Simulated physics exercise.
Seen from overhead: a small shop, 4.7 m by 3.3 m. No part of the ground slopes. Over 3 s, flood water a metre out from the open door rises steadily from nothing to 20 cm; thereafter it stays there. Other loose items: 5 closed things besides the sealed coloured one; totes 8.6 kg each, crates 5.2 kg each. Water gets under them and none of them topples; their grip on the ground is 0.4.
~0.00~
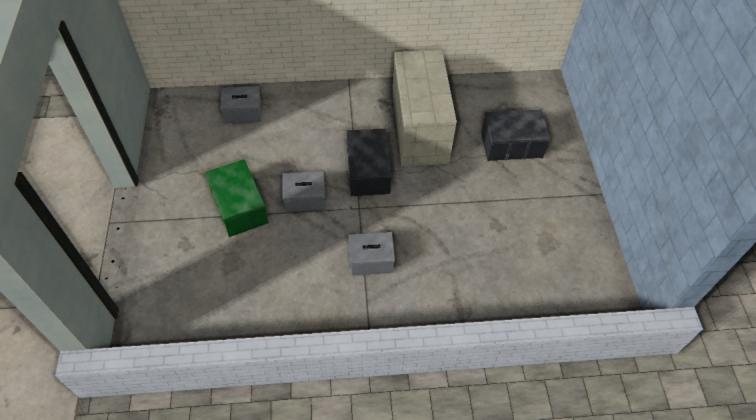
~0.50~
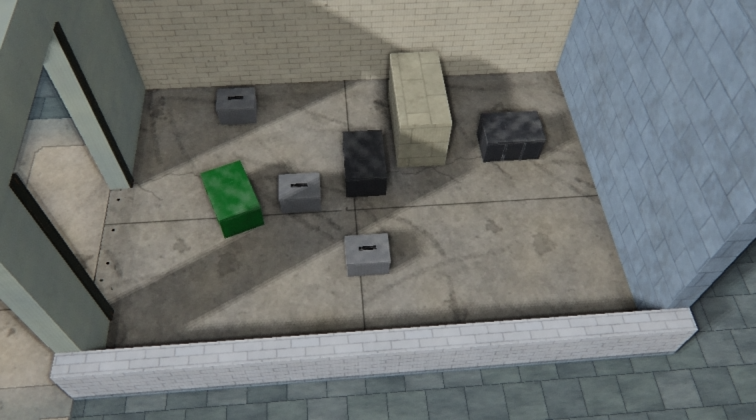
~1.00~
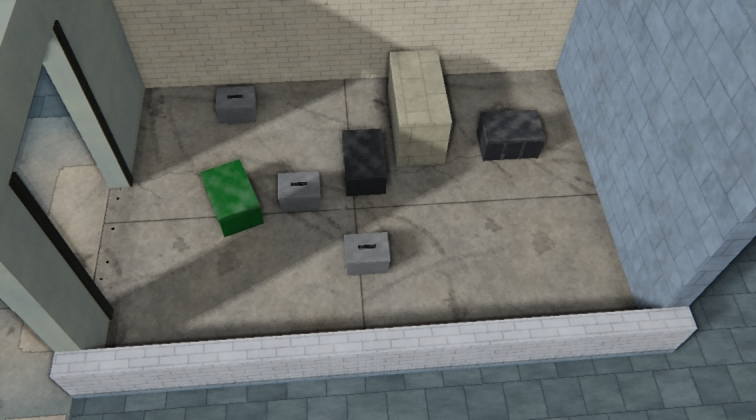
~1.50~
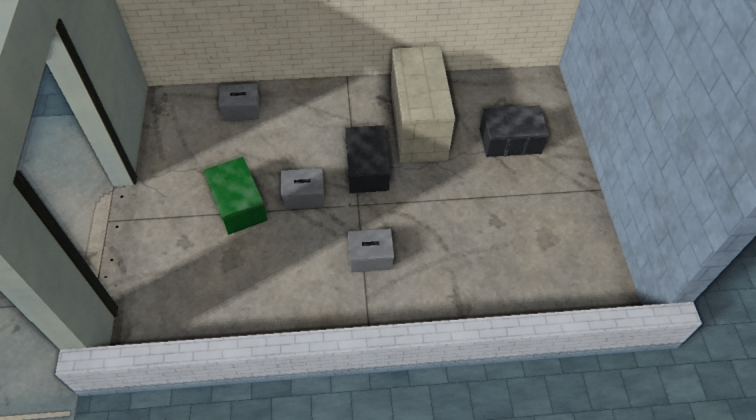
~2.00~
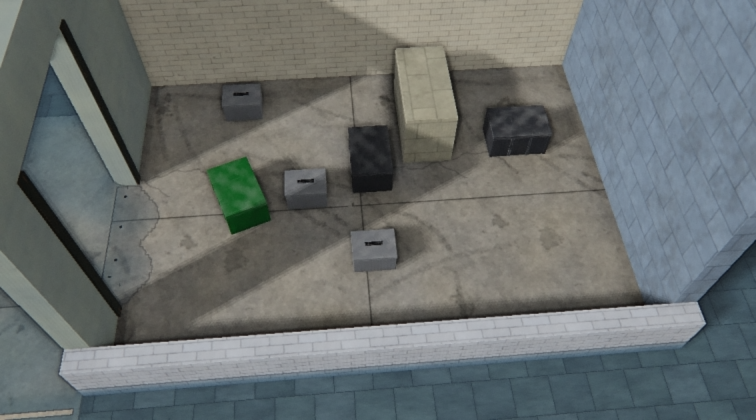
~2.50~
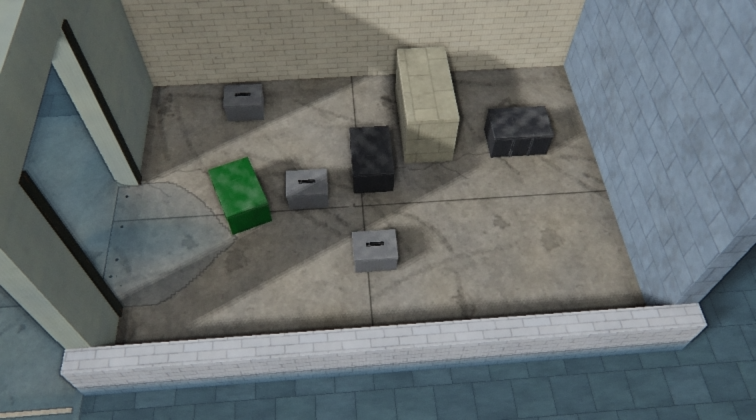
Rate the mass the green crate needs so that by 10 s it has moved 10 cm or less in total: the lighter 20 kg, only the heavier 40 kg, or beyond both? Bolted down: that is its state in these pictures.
Needed mass: Beyond both.
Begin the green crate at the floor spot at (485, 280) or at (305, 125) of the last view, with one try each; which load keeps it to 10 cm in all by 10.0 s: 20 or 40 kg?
In that order: It takes the larger; only the larger holds.
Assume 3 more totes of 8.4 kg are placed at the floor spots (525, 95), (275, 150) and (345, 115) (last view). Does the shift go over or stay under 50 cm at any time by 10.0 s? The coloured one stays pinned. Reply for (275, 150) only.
Well, that one comes out inside the limit.
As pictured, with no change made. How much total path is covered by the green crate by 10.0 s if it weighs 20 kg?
About 140 cm.
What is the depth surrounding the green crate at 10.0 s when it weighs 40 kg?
Close to 7 cm deep.
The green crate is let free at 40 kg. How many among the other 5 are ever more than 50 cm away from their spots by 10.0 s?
The count comes to 4.
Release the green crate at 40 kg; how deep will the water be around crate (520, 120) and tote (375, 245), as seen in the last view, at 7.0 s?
2 and 4 cm.
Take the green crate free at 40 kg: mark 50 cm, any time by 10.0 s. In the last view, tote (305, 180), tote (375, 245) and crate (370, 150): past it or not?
Below, beyond, beyond.
After 3.5 s the green crate would be 18 cm from its start with 20 kg and 0 cm from its start with 40 kg; 6 cm of water round it then.
After 4.5 s the green crate would be 58 cm from its start with 20 kg and 19 cm from its start with 40 kg; 6 cm of water round it then.
After 7.0 s the green crate would be 74 cm from its start with 20 kg and 20 cm from its start with 40 kg; 5 cm of water round it then.
After 10.0 s the green crate would be 131 cm from its start with 20 kg and 20 cm from its start with 40 kg; 7 cm of water round it then.
